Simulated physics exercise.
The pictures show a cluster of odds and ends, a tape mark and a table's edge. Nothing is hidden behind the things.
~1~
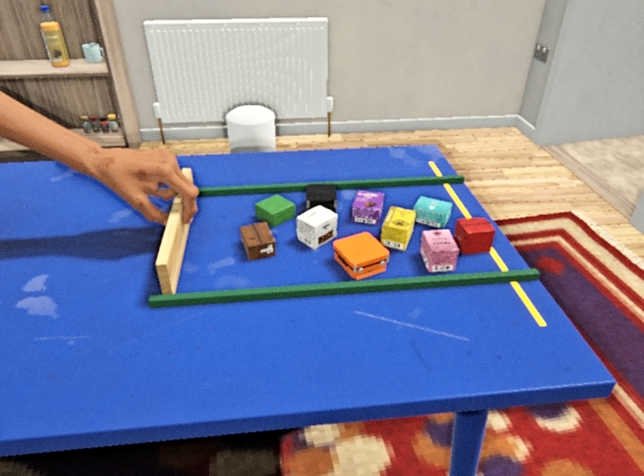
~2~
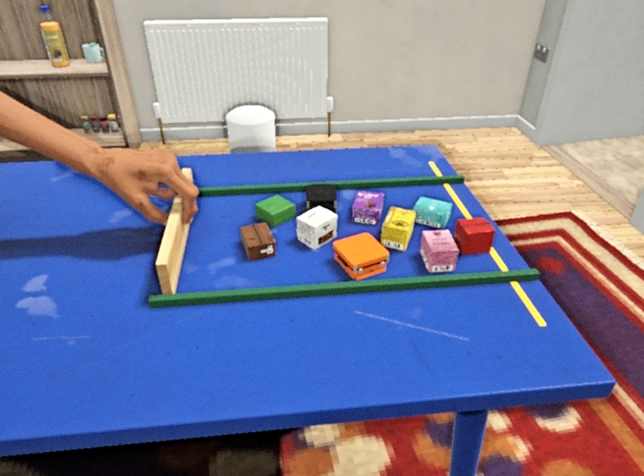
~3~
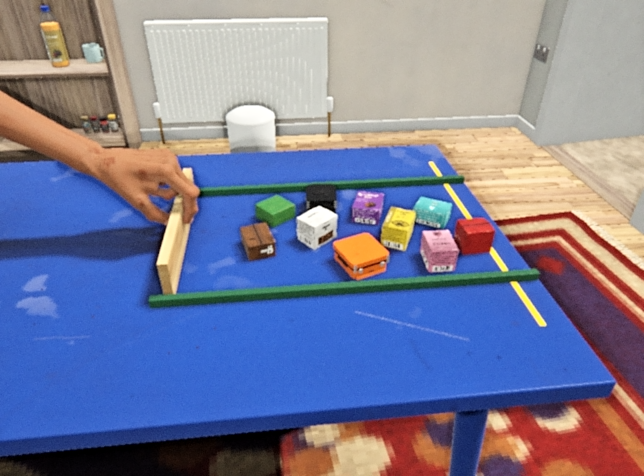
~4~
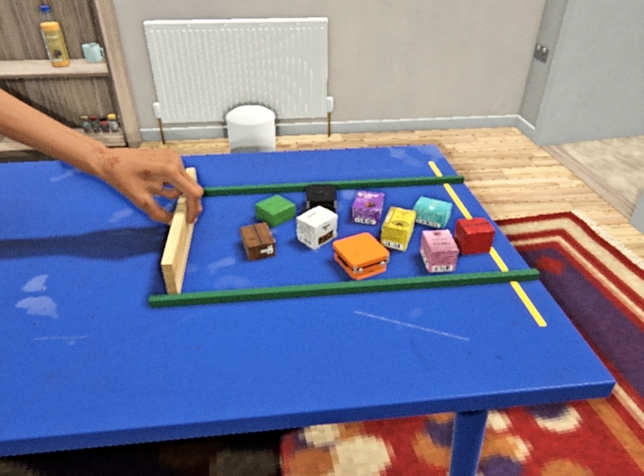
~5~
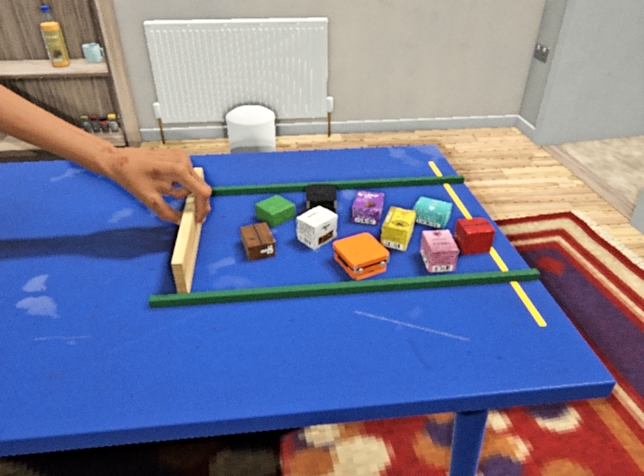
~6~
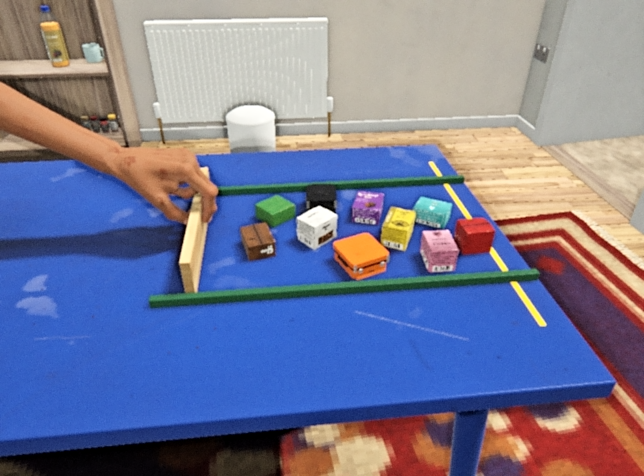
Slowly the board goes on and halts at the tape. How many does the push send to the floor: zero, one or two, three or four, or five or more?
As it turns out, the number that fall off is five or more.
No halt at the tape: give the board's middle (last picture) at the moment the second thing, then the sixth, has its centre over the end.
Its middle is around (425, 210) and later (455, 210).
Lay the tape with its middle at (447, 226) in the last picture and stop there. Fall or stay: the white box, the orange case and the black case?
The white box does not fall; the orange case does not fall; the black case does not fall.
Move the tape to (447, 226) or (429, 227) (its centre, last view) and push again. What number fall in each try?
Down on the floor: 2 and 0.
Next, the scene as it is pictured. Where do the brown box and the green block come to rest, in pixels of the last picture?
Near (494, 227) and (480, 204).
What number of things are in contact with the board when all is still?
4 of them.
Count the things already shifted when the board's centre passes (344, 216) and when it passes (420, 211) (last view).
7 and 10.
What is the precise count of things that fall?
Fallen: 6.
Soon after, none off yet; red box at rest near (474, 236); turquoise box at rest near (432, 213); pink box at rest near (439, 251).
At rest, the number that fall off is five or more; fallen, white box, purple box, yellow box, pink box, turquoise box and red box.
